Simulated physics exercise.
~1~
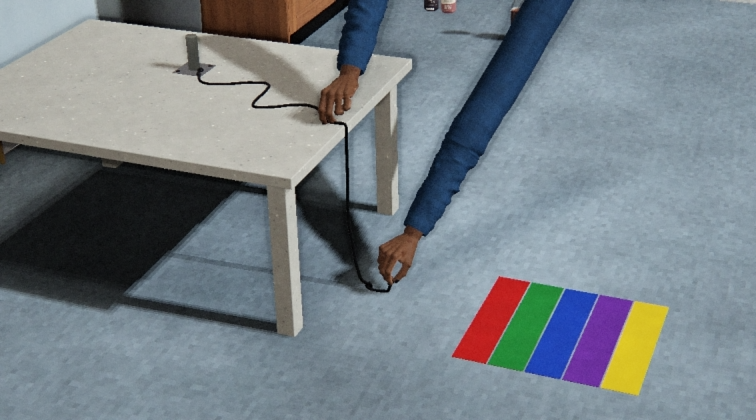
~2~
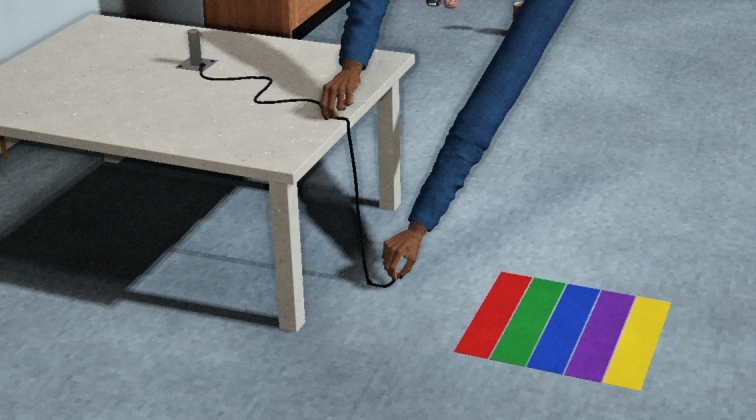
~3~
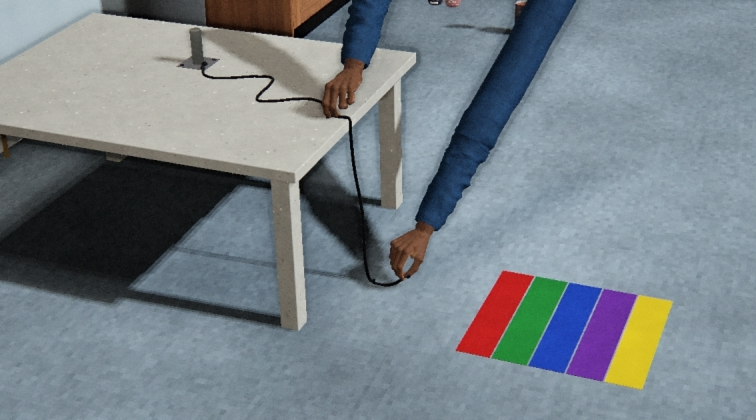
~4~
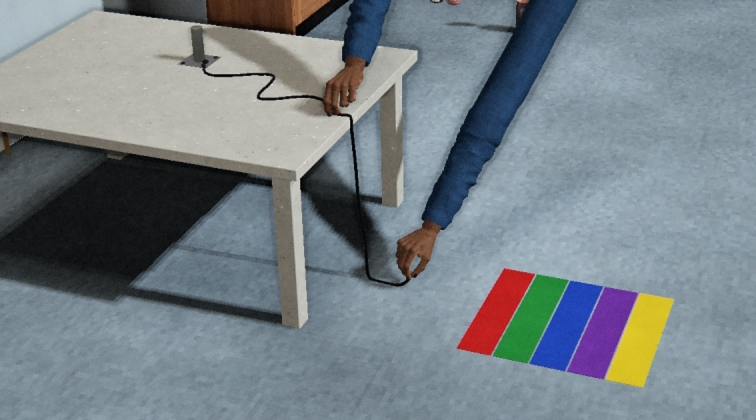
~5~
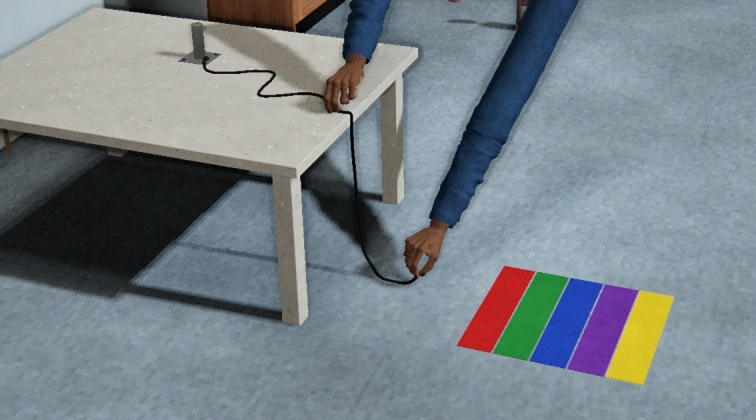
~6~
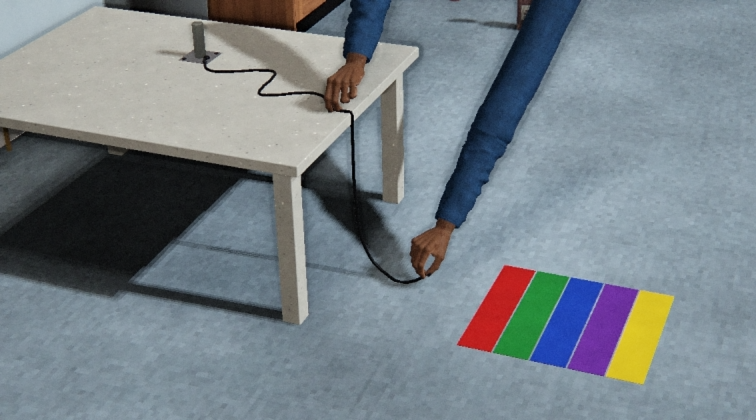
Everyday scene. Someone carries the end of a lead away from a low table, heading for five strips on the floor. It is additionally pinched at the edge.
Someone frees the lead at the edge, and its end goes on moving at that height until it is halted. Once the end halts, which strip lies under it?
The purple strip lies under it.
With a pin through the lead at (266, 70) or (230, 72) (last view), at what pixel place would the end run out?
Estimates in sequence: (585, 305) then (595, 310).
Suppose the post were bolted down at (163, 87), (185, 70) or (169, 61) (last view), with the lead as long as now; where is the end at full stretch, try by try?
You'd find it around (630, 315), then (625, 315), and finally (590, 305).
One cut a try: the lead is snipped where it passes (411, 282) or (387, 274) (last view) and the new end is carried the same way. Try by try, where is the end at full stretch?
In that order: (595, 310) and (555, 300).
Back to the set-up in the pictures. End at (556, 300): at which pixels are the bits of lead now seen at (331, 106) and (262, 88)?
One lands at (380, 156), the other at (320, 88).
Soon after, end near (556, 301); over blue.
Then, end near (594, 308); over purple.
At full stretch, end near (616, 312); over purple. The purple one.
